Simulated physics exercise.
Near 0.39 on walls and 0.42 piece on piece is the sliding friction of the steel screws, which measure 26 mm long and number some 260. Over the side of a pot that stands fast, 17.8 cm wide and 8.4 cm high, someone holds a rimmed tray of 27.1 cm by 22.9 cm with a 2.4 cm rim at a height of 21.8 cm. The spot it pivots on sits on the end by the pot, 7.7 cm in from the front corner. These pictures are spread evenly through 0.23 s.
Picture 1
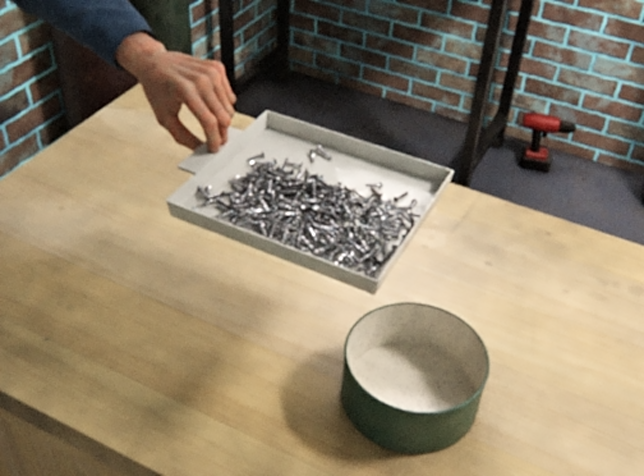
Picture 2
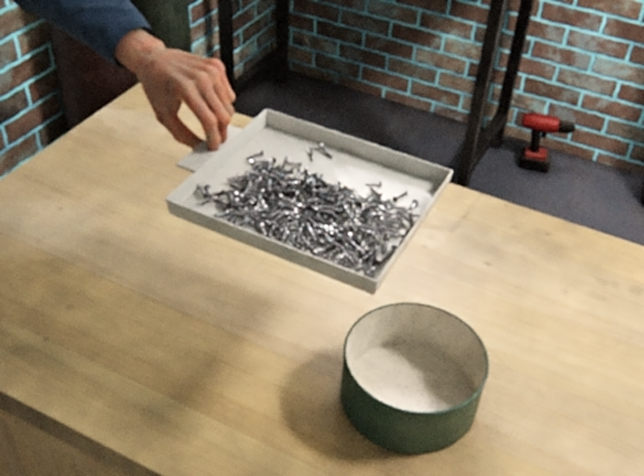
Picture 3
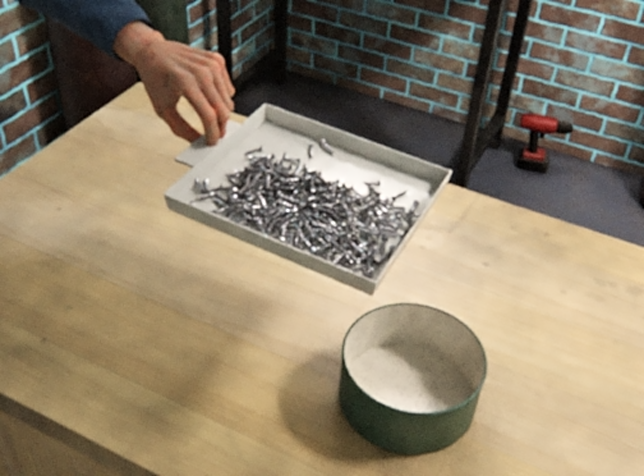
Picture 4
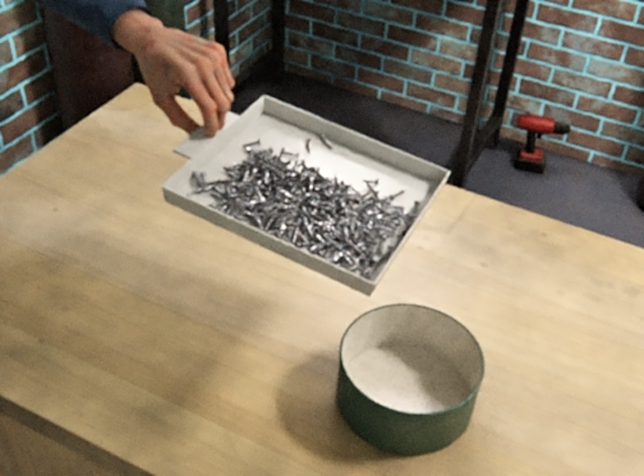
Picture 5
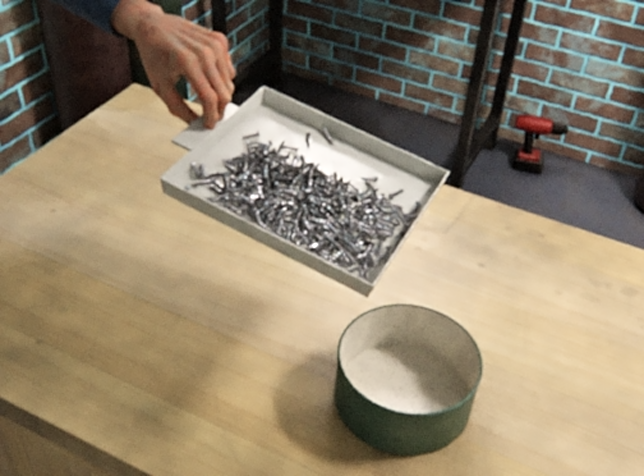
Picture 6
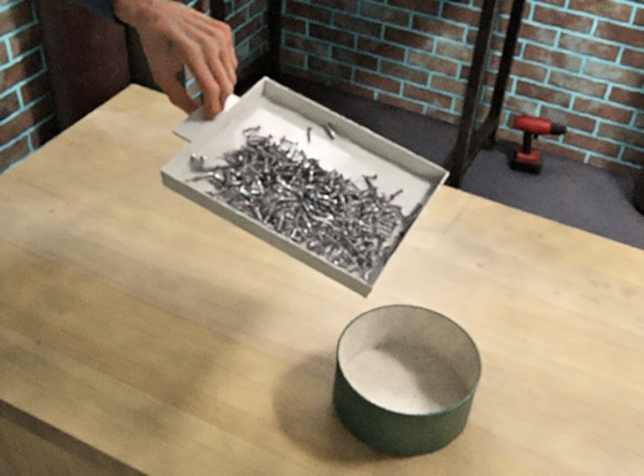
A shallow pale-grey tray heaped with small silvery metal pieces tilts slowly and slightly, its left, handle end lifted by a hand in a dark blue sleeve while the pieces stay bunched together. Seen from above at an angle, it is held over a light wooden table in a brick-walled workshop. A dark green round pot stands at lower right, with a red drill behind, as the view shifts very slightly.
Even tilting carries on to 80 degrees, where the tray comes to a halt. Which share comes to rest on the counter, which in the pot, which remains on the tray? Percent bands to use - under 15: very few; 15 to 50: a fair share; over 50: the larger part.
Counter - very few, pot - the larger part, tray - a fair share.
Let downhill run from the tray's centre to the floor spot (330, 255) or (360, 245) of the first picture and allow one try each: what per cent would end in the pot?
About 40 per cent on the first try and 75 per cent on the second.
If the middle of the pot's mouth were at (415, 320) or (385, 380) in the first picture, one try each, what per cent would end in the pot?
40 % and 55 %.
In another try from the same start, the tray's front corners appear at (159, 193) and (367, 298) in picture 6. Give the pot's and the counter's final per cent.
Pot 20; counter 65.
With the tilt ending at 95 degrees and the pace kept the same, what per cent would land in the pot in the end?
In that case, near 85 percent.
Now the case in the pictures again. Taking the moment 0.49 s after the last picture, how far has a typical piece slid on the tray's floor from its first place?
6 cm.
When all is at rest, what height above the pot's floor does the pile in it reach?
It gets to about 2.5 cm.
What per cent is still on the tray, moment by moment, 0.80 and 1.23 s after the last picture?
Close to 90 at the first time and 40 at the second.
Then, 0.49 s after the last picture, tilt 45 degrees; the tray holds 100 %, the pot 0 %.
Then, 0.80 s after the last picture, tilt 66 degrees; the tray holds 90 %, the pot 0 %.
Then, 1.23 s after the last picture, tilt 80 degrees; the tray holds 40 %, the pot 40 %.
In the end, counter 5 %, pot 70 %, tray 25 %.
